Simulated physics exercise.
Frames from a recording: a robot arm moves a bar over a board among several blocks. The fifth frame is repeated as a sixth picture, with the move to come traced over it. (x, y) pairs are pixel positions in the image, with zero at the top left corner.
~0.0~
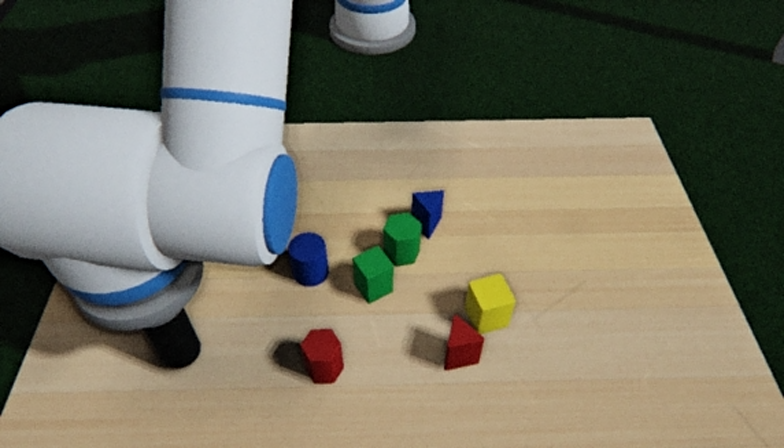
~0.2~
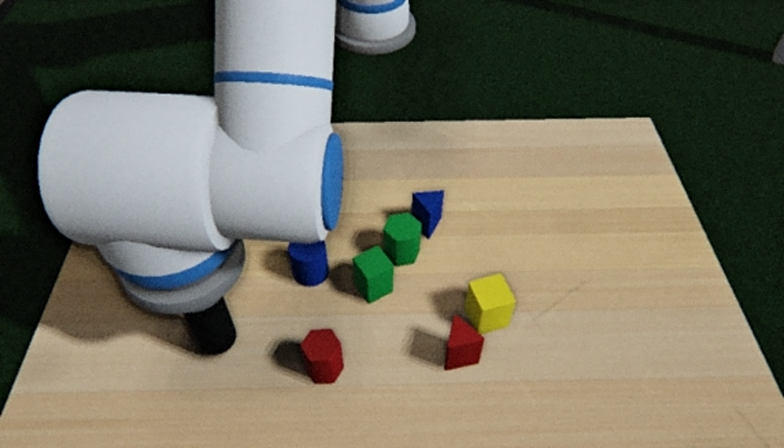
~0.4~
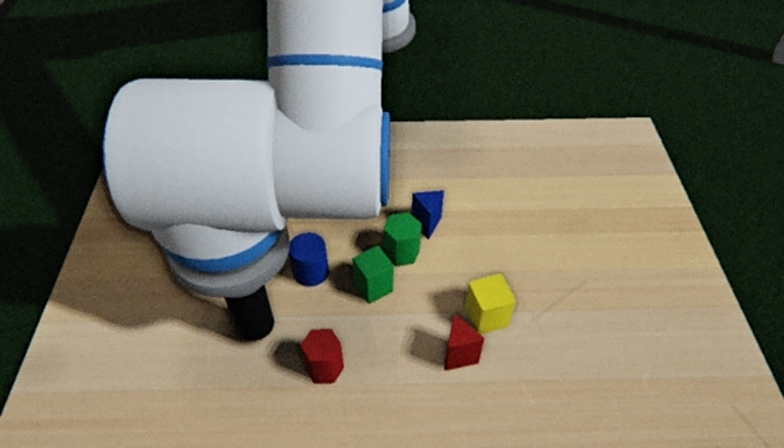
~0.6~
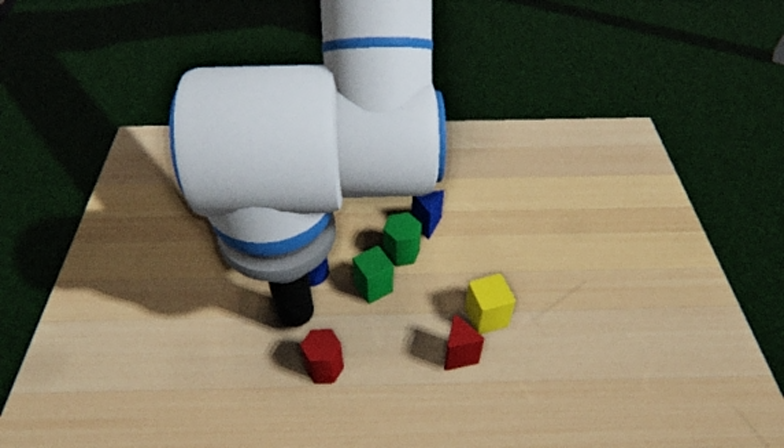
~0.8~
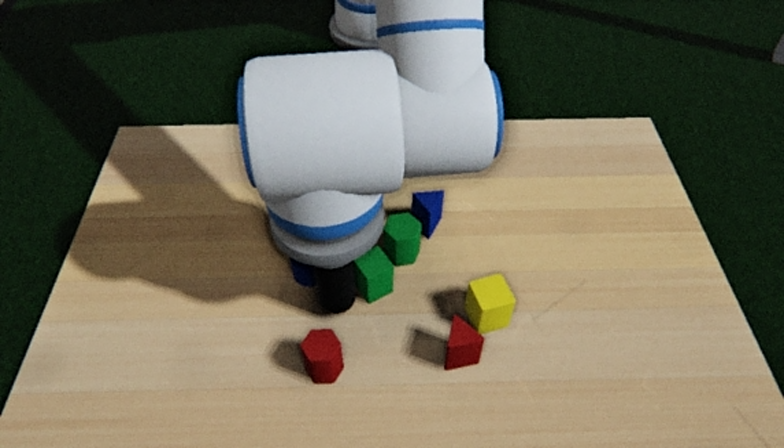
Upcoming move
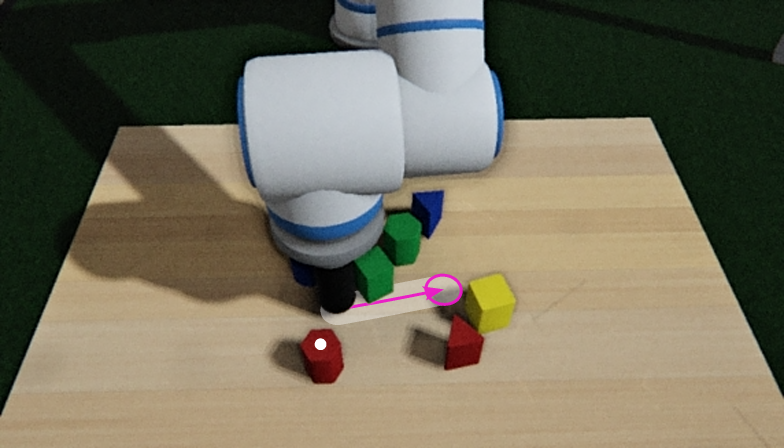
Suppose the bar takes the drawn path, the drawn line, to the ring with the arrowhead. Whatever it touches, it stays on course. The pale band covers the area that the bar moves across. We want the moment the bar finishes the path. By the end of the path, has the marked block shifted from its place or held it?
Once the bar is done, the marked block remains in the old spot.
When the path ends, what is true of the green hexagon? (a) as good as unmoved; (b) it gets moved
(b)
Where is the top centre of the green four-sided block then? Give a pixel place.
The middle of its top is at (405, 243).
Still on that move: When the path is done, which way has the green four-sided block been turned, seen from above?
From overhead, the rotation is counterclockwise.
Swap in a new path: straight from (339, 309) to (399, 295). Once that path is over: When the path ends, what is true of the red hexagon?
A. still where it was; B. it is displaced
A (still where it was)
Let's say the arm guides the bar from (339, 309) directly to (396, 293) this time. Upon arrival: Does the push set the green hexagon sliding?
The answer is yes.
The drawn path runs from (339, 309) to (444, 289); the dot is on the red hexagon.
The first path, step by step. Halfway along, bar at (393, 290); green four-sided block at (399, 247), turned 55° anticlockwise; green hexagon at (406, 220).
At the end, bar at (445, 280); red hexagon not moved; green four-sided block at (405, 243), turned 70° anticlockwise; green hexagon at (406, 217).
